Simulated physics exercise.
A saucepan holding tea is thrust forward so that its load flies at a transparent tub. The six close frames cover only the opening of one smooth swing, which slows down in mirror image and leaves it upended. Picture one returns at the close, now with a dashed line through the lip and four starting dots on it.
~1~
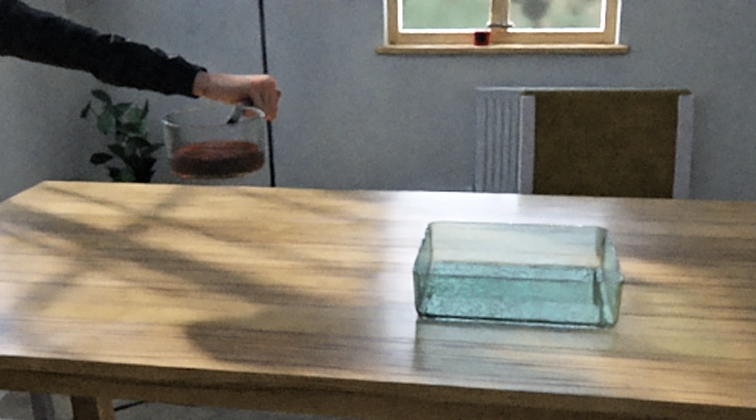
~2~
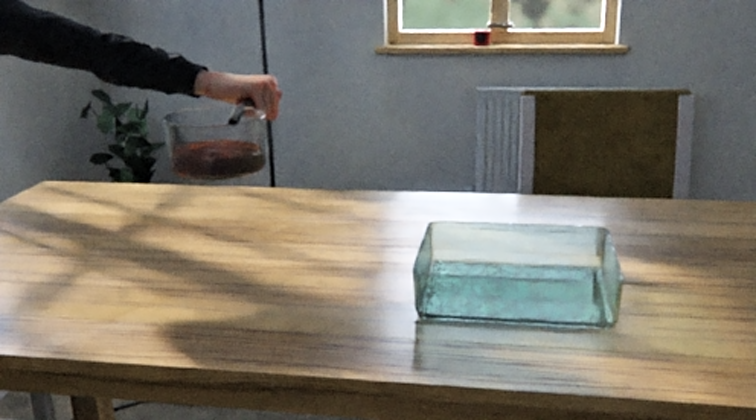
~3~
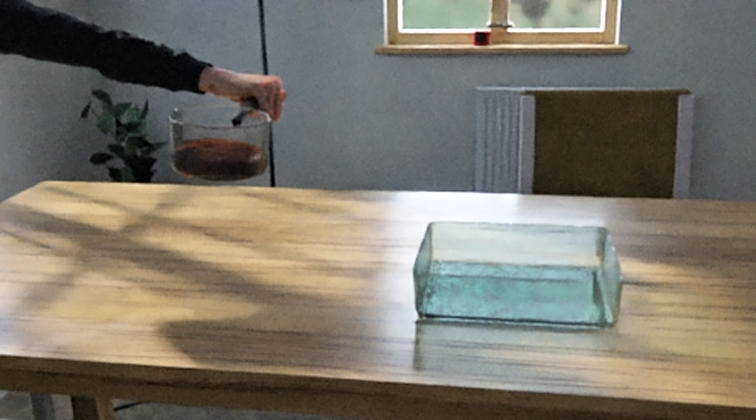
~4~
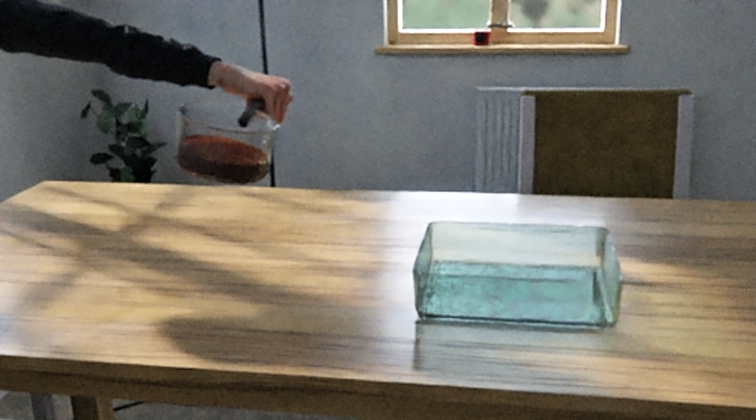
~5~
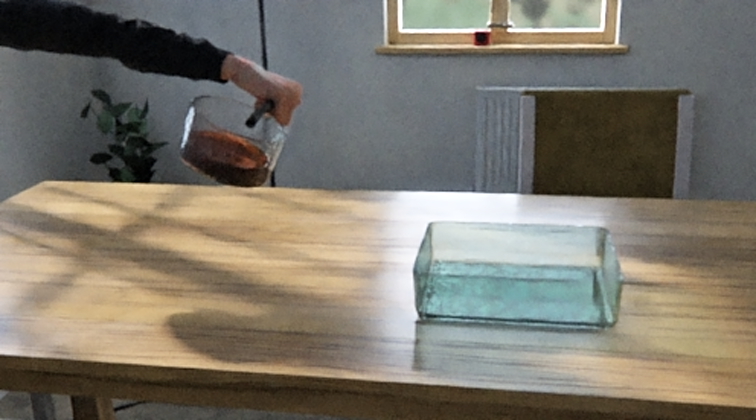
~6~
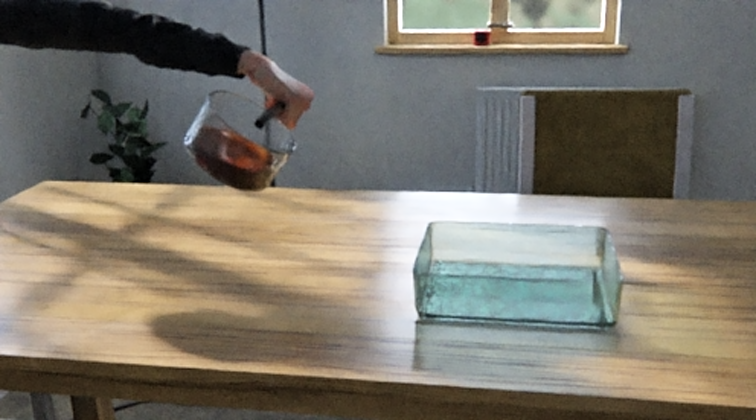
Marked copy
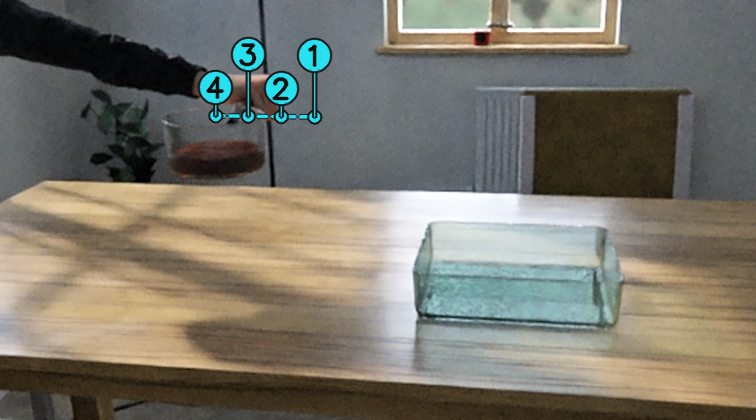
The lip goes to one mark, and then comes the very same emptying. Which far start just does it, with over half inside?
Use dot 1.
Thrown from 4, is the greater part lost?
Yes, that goes wrong.
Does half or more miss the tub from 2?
Yes, that goes wrong.
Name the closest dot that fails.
2.
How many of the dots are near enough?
One.
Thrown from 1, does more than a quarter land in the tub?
Yes, clearly.
On the marked copy, 1 at (314, 117); 2 at (281, 116); 3 at (248, 116); 4 at (215, 115).
With 1, about 77 % lands in the tub, 6 % falls short and 16 % goes beside or beyond.
With 2, about 4 % lands in the tub, 94 % falls short.
With 3, about 0 % lands in the tub, 100 % falls short.
With 4, about 0 % lands in the tub, 100 % falls short.
